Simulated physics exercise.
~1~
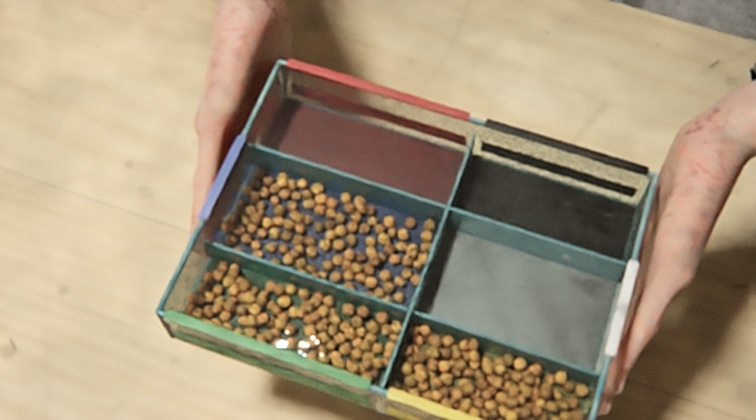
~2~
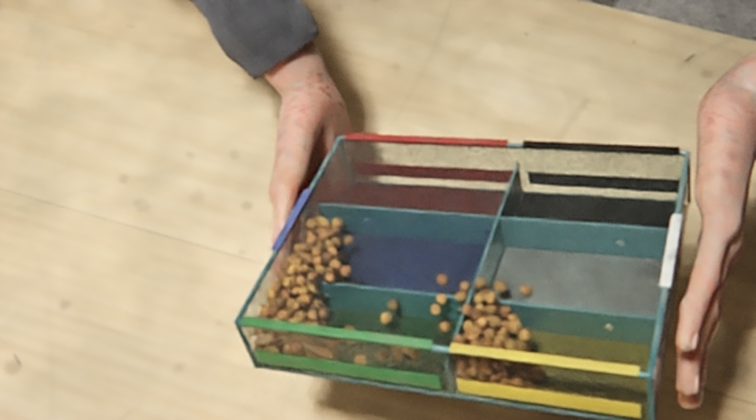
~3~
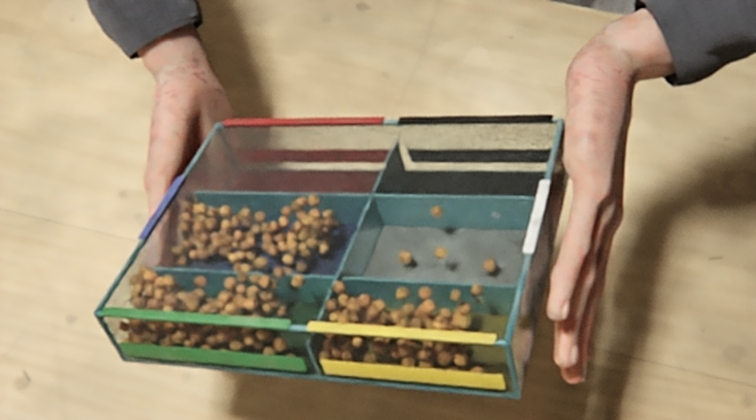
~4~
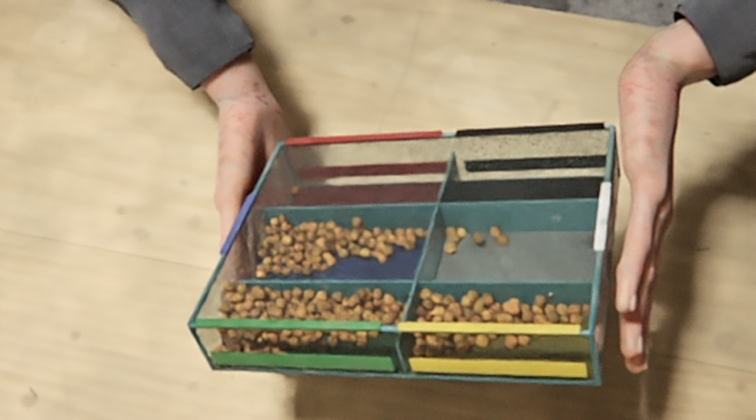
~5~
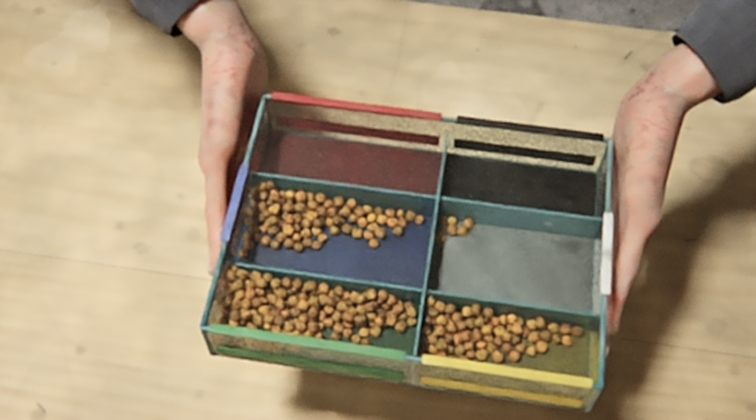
On a pale wooden tabletop seen from above and in front, two hands in grey sleeves hold a clear-lidded box split into six compartments. Red and black sections lie at the back, blue and white in the middle, green and yellow in front, with small round brown pieces filling the blue, green and yellow ones. The hands tilt and shake the box sideways, and the pieces bunch up leftward, then spread out again, a few landing in the white section. The box then levels. Most pieces rest in green, many in blue and yellow, a few in white, and none in red or black.
